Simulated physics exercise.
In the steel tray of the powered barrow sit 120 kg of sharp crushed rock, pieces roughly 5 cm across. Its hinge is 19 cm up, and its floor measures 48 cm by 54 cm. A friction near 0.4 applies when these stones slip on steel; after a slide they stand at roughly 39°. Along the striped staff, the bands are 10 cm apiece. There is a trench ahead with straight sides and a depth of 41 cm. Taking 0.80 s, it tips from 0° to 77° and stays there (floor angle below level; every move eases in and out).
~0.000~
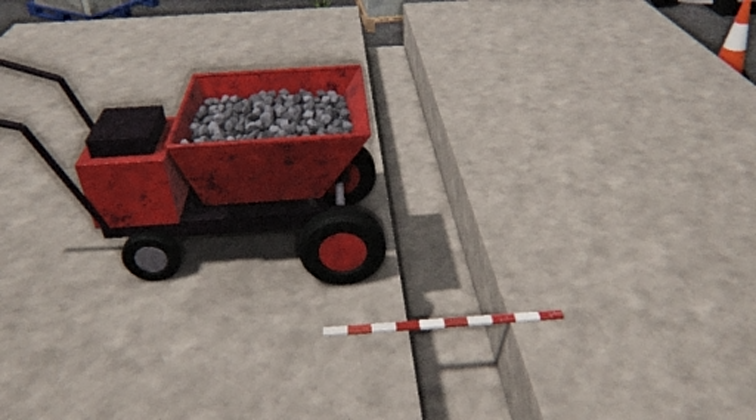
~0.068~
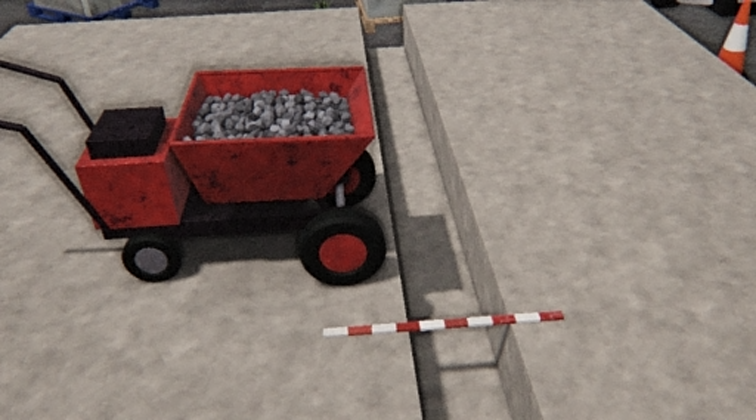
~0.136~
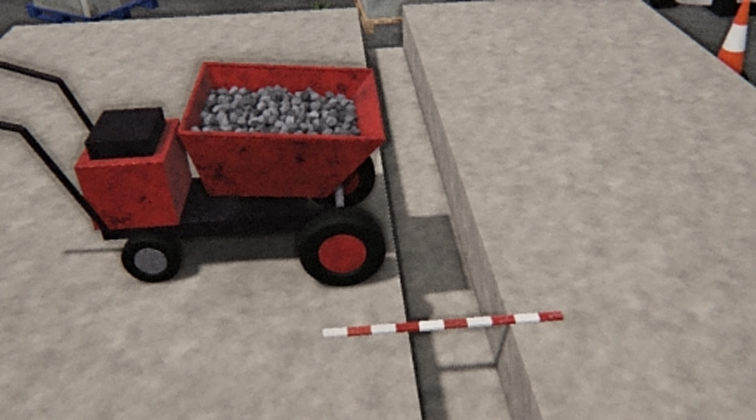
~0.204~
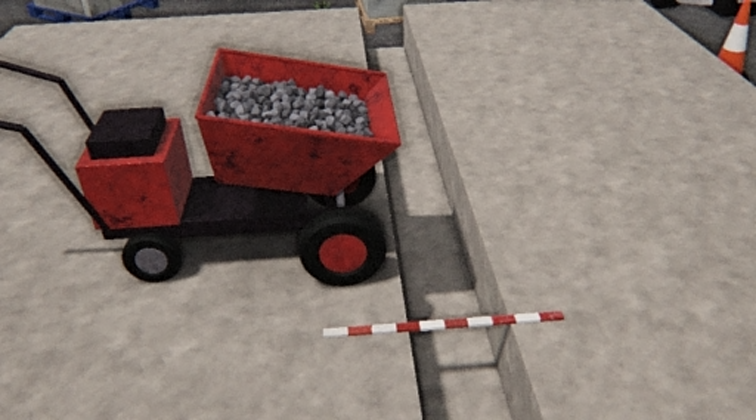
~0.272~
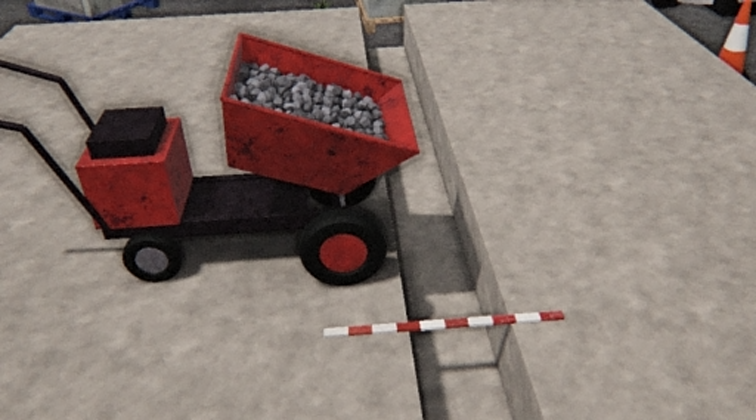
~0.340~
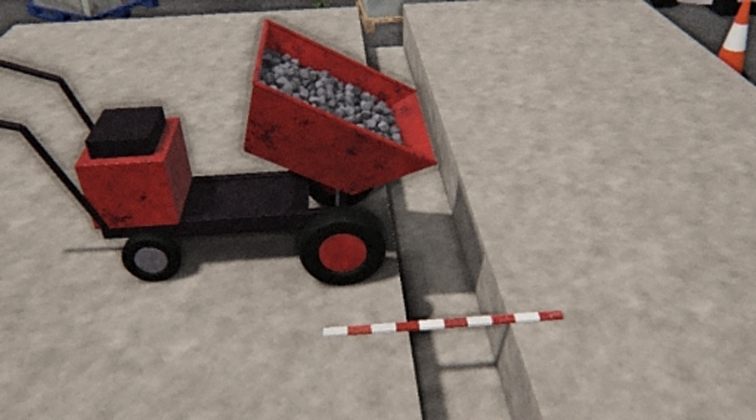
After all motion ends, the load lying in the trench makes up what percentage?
It makes up about 41 per cent.
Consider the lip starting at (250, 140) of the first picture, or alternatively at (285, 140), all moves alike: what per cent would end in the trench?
About 90 per cent first, then about 100 per cent.
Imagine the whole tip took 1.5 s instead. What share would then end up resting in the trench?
Estimate: About 55 %.
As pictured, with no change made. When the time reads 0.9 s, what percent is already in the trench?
About 5 per cent by then.
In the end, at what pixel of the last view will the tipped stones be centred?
Their middle is at about (501, 229).
After 0.6 s the floor is at 65°; 100 % in the tray; the foremost stones are at (461, 188).
After 0.9 s the floor is at 77°; 66 % in the tray, 3 % in the trench, 31 % past the trench; the foremost stones are at (566, 246).
After 1.2 s the floor is at 77°; 24 % in the tray, 13 % in the trench, 62 % past the trench; the foremost stones are at (665, 215).
After 3.2 s the floor is at 77°; 0 % in the tray, 41 % in the trench, 59 % past the trench; the foremost stones are at (700, 212).
